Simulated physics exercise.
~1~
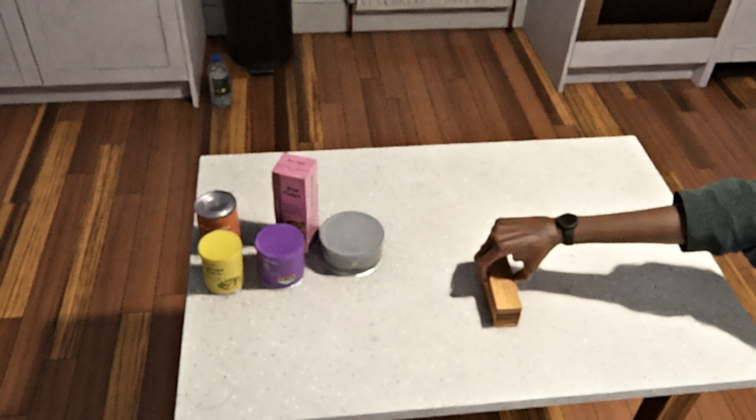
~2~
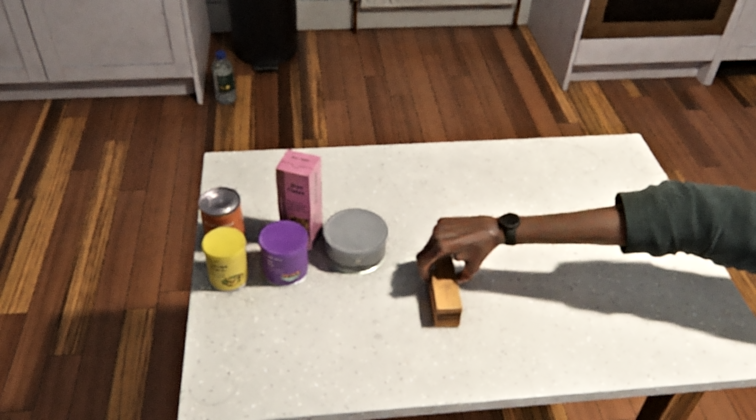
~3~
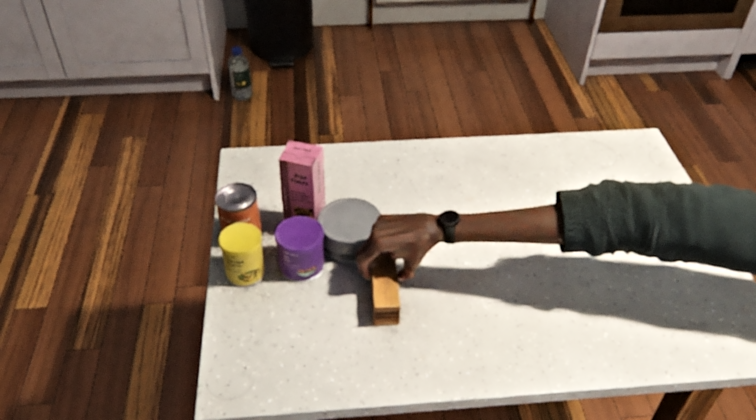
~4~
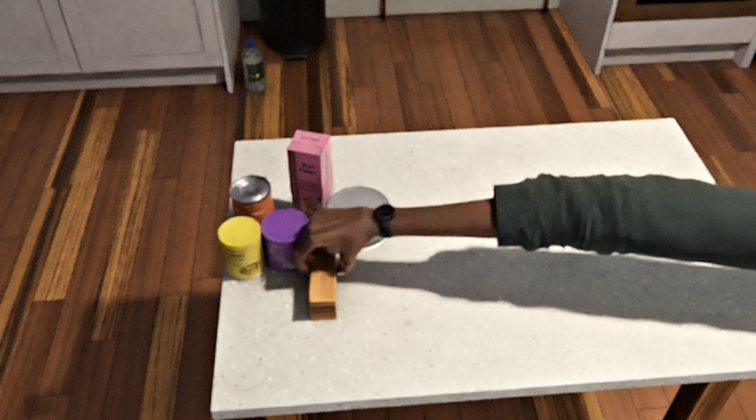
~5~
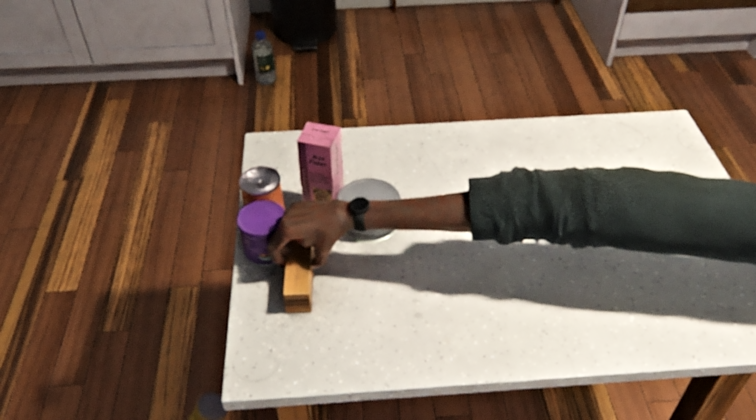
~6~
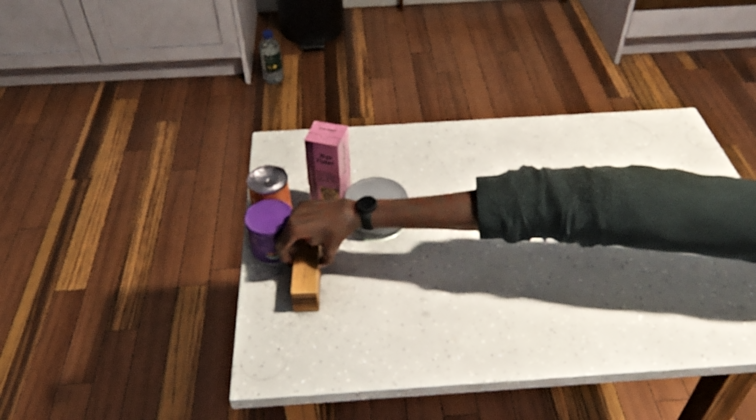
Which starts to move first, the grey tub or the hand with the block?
The hand with the block starts to move first, sliding left across the table. The grey tub shifts only after that, once the hand has come up close to it.
